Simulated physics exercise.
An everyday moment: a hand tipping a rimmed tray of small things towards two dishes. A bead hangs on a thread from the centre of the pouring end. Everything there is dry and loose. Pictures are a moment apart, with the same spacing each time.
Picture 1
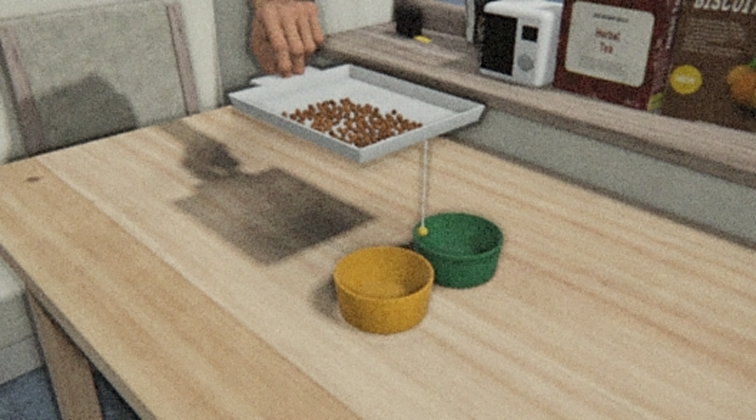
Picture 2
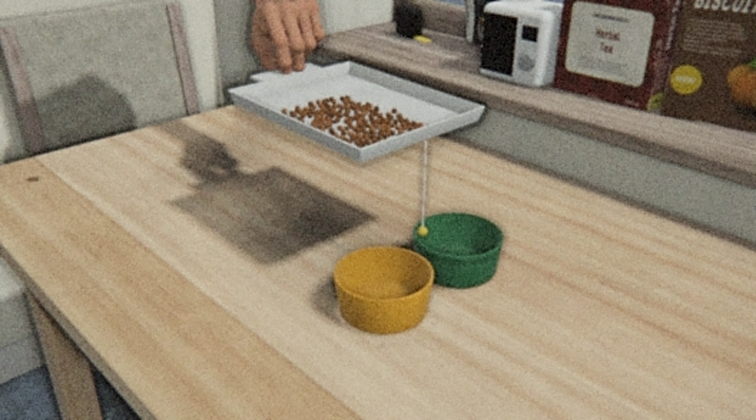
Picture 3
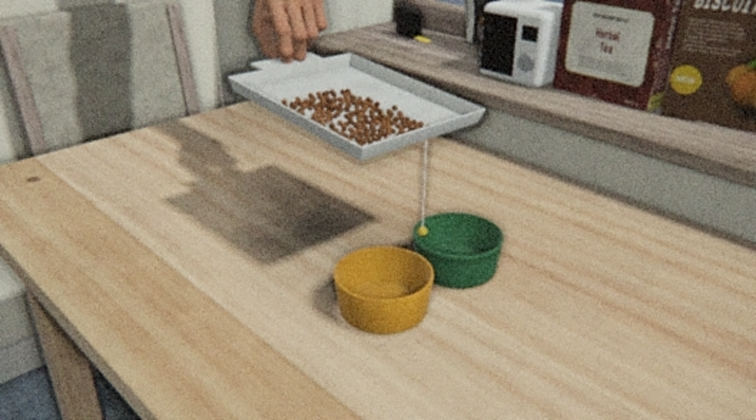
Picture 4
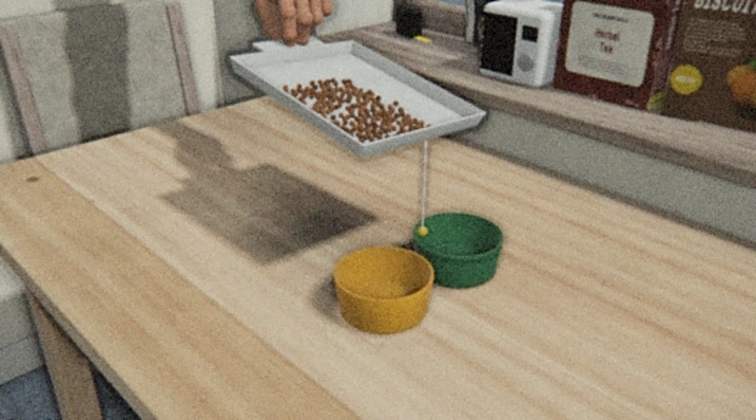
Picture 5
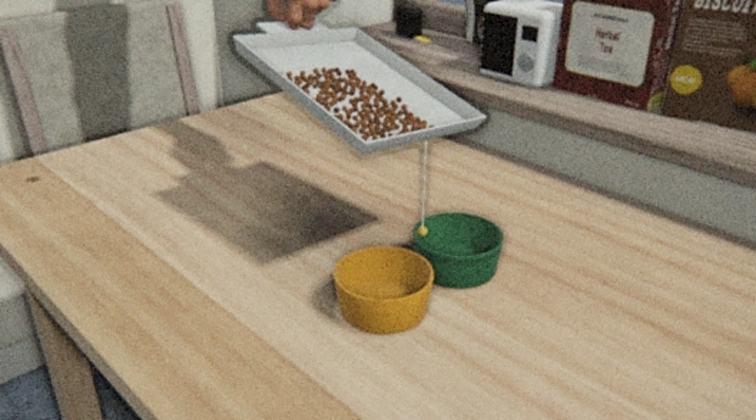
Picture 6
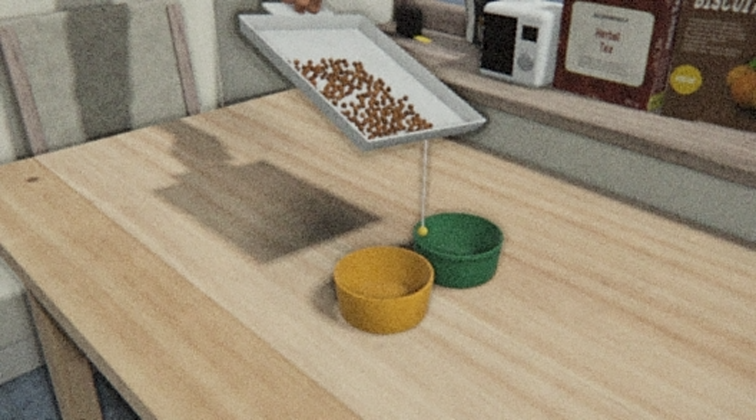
A hand holds a shallow rimmed tray of small brown balls level above a wooden table, near a yellow dish and a green one. The hand raises the tray's back end, slanting it more and more steeply, and the balls shift and spread down toward the lower front edge, while the thread and bead hang still.
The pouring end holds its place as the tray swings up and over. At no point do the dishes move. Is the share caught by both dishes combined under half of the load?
The dishes collect the majority.
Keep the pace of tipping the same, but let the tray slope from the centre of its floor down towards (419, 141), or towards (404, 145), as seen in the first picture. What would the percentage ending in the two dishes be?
Lab note: Try one about 70 %, try two 90 %.
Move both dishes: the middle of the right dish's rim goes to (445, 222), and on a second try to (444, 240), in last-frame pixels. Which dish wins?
So: The one further right first, and the one further right second.
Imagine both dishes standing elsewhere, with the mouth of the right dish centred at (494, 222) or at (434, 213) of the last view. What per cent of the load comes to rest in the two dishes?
The first gives 90 %, the second 20 %.
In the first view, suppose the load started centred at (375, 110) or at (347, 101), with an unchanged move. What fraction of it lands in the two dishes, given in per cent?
Share in order: Roughly 90 %, 80 %.
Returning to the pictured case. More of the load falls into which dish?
It is the dish on the right.
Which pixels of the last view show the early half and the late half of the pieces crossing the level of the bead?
First roughly (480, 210), then roughly (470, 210).
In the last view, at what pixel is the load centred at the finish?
Around (466, 259).
Soon, tray tipped steeply; most on the tray; a stray few in the right dish; a stray few outside both; a small part in the air.
A while on, tray tipped past a quarter turn; a stray few on the tray; about two thirds in the right dish; a small part outside both; about a quarter in the air.
Towards the end, tray tipped past a quarter turn; most in the right dish; a small part outside both.
Finally, tray tipped past a quarter turn; none in the left dish; most in the right dish; a small part outside both.
